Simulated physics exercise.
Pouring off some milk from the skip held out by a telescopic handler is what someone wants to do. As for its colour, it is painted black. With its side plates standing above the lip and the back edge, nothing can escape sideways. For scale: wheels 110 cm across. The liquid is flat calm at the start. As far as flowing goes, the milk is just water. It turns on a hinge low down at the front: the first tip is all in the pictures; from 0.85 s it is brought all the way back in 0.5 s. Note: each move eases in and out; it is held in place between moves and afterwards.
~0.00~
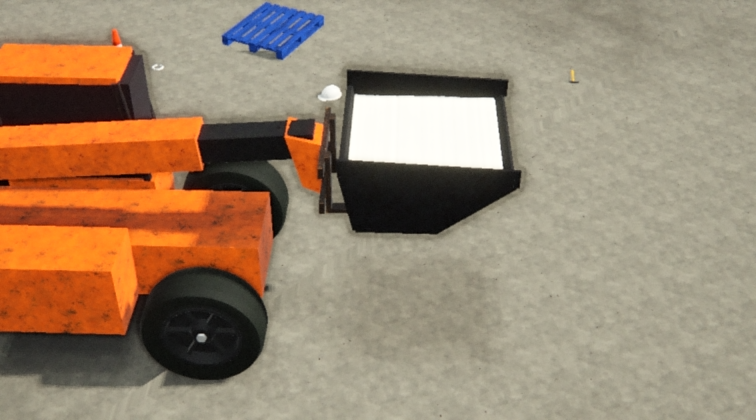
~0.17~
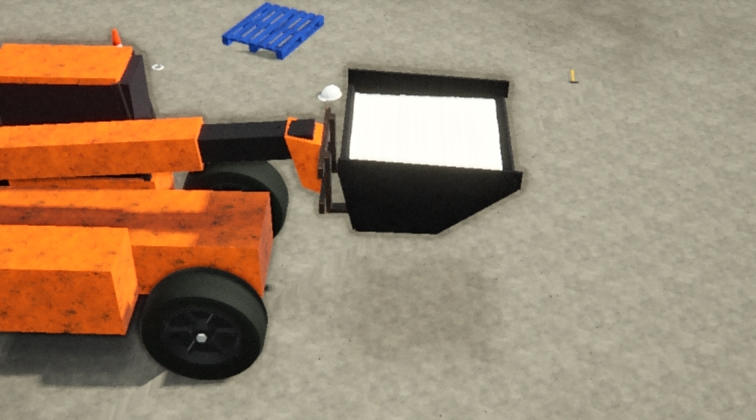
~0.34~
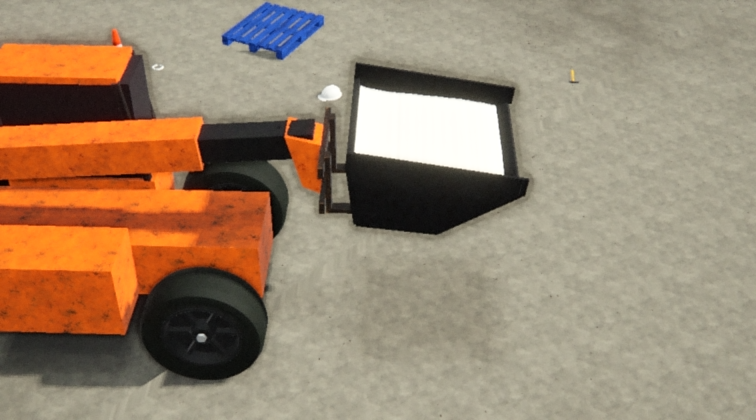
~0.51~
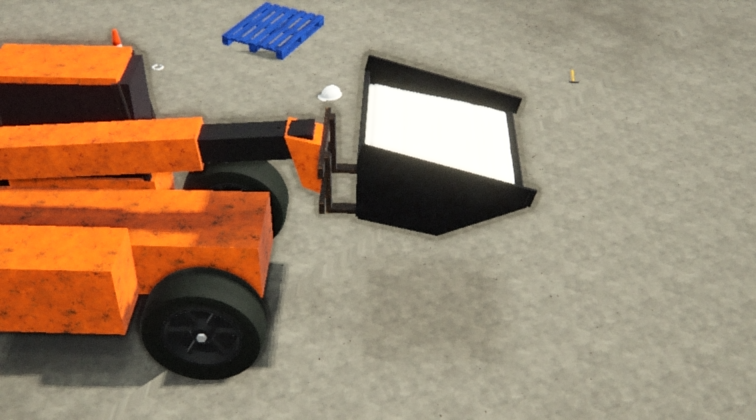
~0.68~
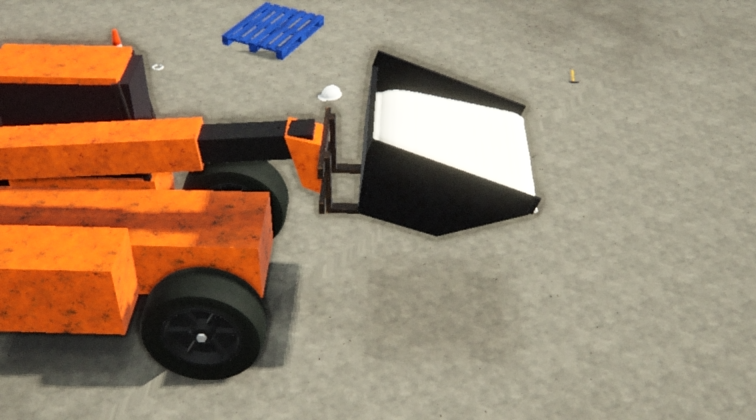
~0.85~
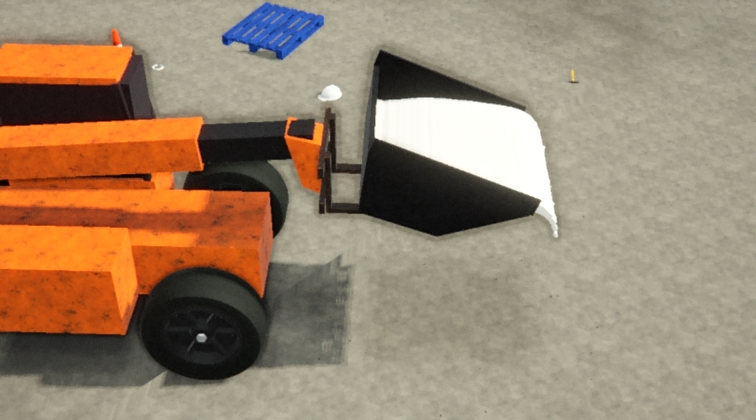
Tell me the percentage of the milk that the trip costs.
It loses about 38 per cent.
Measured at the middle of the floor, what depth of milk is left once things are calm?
I'd put it at some 26 cm.
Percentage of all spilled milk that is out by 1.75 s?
Near 90 in a hundred.
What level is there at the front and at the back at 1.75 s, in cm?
I'd put it at about 26 cm in front and about 42 cm behind.
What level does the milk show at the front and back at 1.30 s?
Level, front = 30 cm; level, back = 18 cm.
By 1.30 s the surface stands 18 cm at the back and 30 cm at the front; 31 per cent has gone, over the front.
By 1.75 s the surface stands 42 cm at the back and 26 cm at the front; 33 per cent has gone, over the front.
By 2.15 s the surface stands 42 cm at the back and 29 cm at the front; 33 per cent has gone, over the front.
By 4.24 s 38 per cent has gone, over the front, 229 of 602 litres.
